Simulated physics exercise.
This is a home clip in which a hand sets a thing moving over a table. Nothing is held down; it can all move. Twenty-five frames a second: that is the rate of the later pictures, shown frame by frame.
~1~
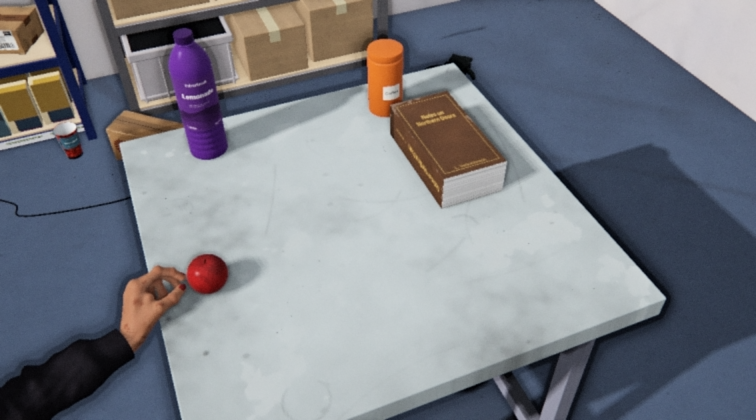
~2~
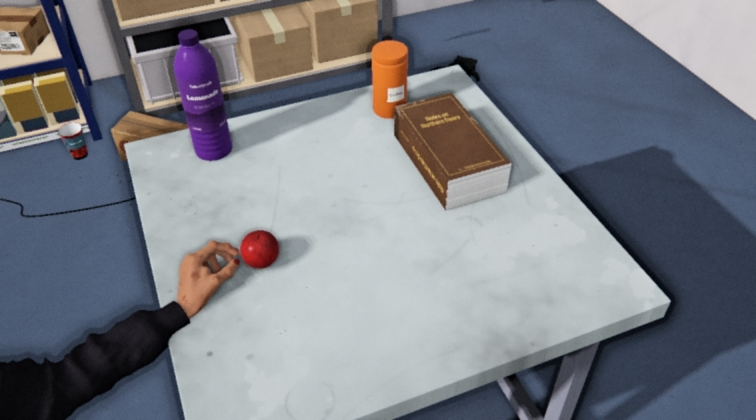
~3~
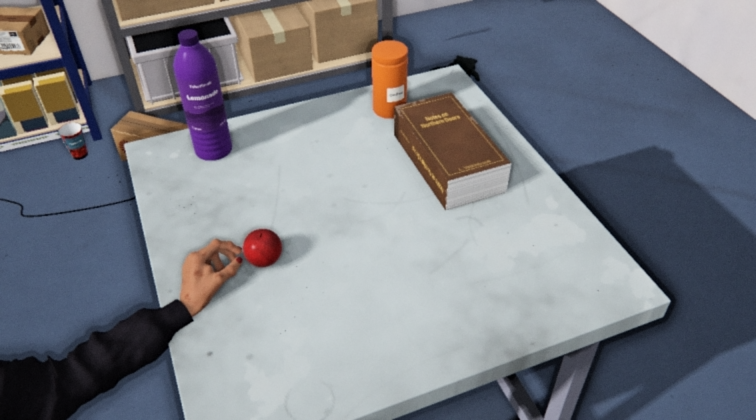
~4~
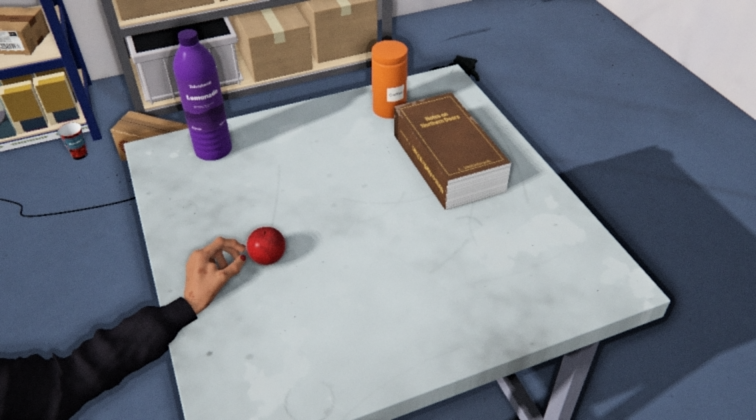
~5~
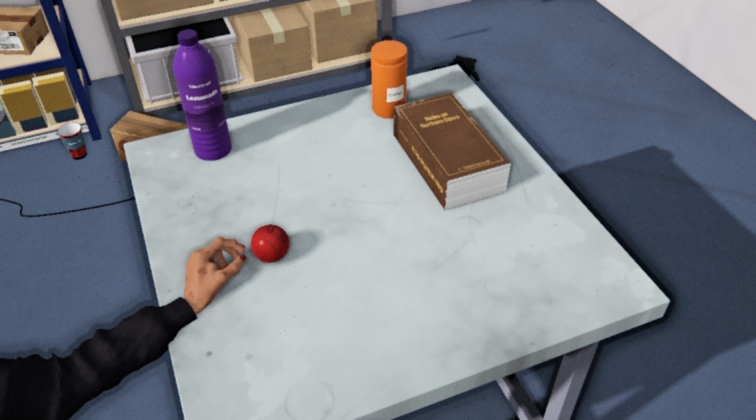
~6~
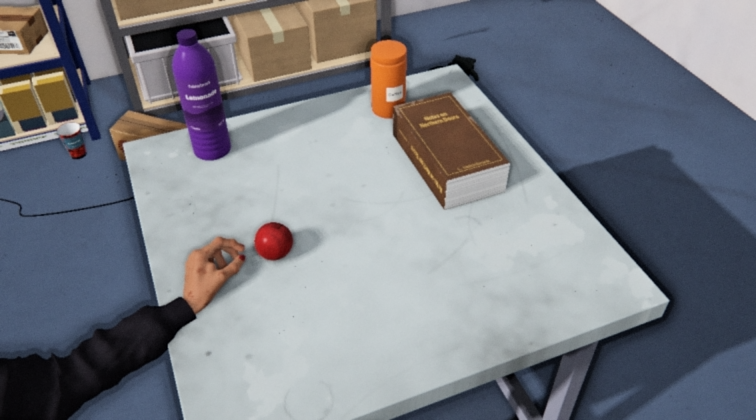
A red apple was pushed by a hand across a pale marble-topped table, then rolled slowly a little farther up and to the right while the hand stayed behind; the bottles and book stayed still.
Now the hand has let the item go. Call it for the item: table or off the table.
Table.
Then, 0.20 s after the last picture, red apple rolled about its own width near (291, 232).
Then, 0.50 s after the last picture, red apple rolled about its own width near (309, 223).
At rest, moved from the start, red apple. Seen from the same camera at the end, red apple near (316, 218).
